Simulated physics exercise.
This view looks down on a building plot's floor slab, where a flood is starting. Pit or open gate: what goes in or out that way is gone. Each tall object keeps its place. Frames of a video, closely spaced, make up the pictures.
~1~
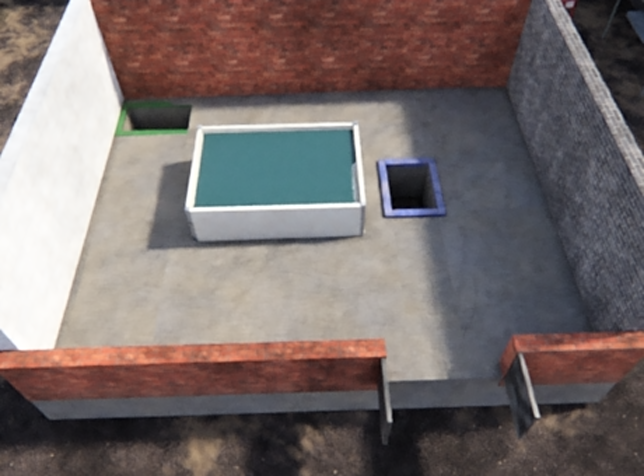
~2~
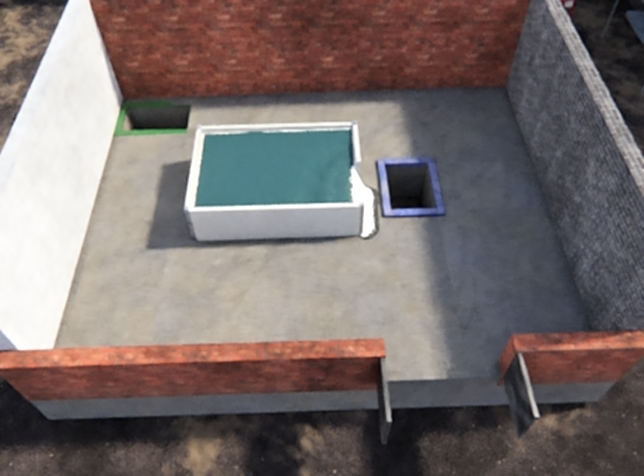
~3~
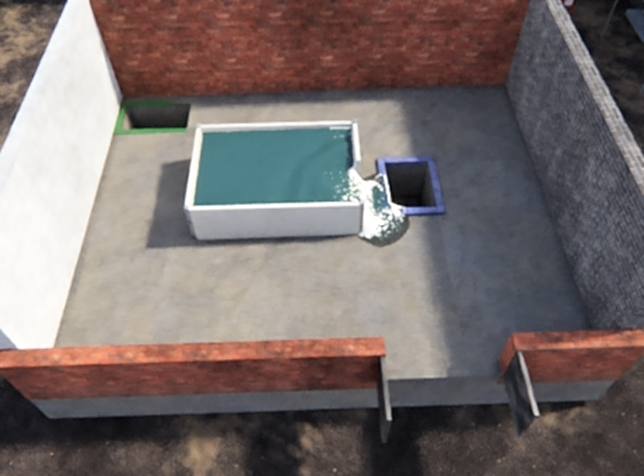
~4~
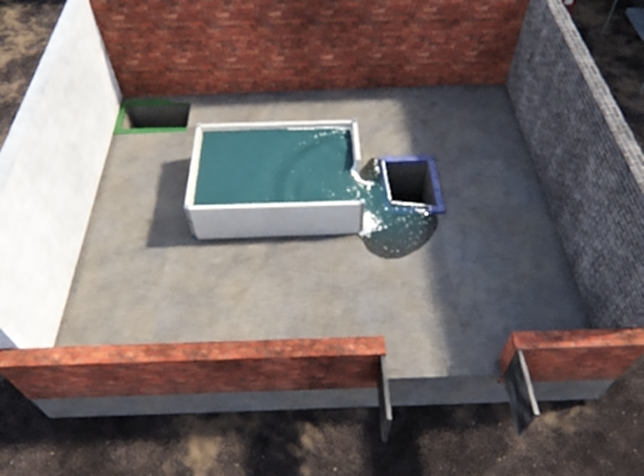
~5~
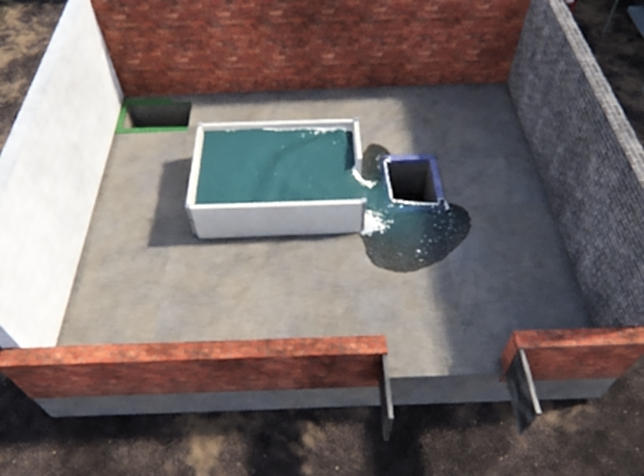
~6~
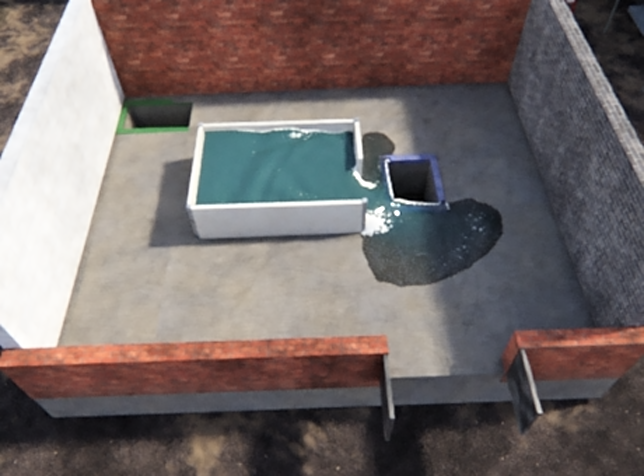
On a walled concrete floor, water poured from the right side of a white tank, spread around the blue-edged pit beside it, and ran further right across the slab in a widening dark puddle.
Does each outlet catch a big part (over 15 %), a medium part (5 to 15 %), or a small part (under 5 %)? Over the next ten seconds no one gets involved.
Parts caught - gate: A medium part; blue pit: A big part; green pit: A small part.
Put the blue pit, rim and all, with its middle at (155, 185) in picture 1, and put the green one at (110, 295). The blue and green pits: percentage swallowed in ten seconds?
Roughly: Blue pit 0 %, green pit 4 %.
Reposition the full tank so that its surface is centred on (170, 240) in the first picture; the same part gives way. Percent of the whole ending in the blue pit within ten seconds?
Within ten seconds, 4 percent of the total ends up in the blue pit.
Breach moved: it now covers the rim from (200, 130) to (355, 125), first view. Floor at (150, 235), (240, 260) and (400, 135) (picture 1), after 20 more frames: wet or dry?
Going point by point: Left unwetted, left unwetted, waterlogged.
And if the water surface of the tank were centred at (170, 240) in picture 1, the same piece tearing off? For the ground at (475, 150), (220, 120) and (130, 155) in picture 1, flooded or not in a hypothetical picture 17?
Going through the three spots, I'd say high and dry, high and dry, high and dry.
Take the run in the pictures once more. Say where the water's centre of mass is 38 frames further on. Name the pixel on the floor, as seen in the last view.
At about (367, 214).
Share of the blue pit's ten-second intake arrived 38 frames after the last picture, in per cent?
Around 85 percent.
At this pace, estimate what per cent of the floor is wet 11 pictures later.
It comes to roughly 20 in a hundred.
A moment on, water covers 15 % of the floor; the gate 0 %, the blue pit 8 %, the green pit 0 %.
Next, water covers 20 % of the floor; the gate 0 %, the blue pit 14 %, the green pit 0 %.
Then, water covers 25 % of the floor; the gate 2 %, the blue pit 20 %, the green pit 0 %.
Later, water covers 50 % of the floor; the gate 6 %, the blue pit 26 %, the green pit 0 %.
In the end, water covers 75 % of the floor; the gate 12 %, the blue pit 30 %, the green pit 0 %.
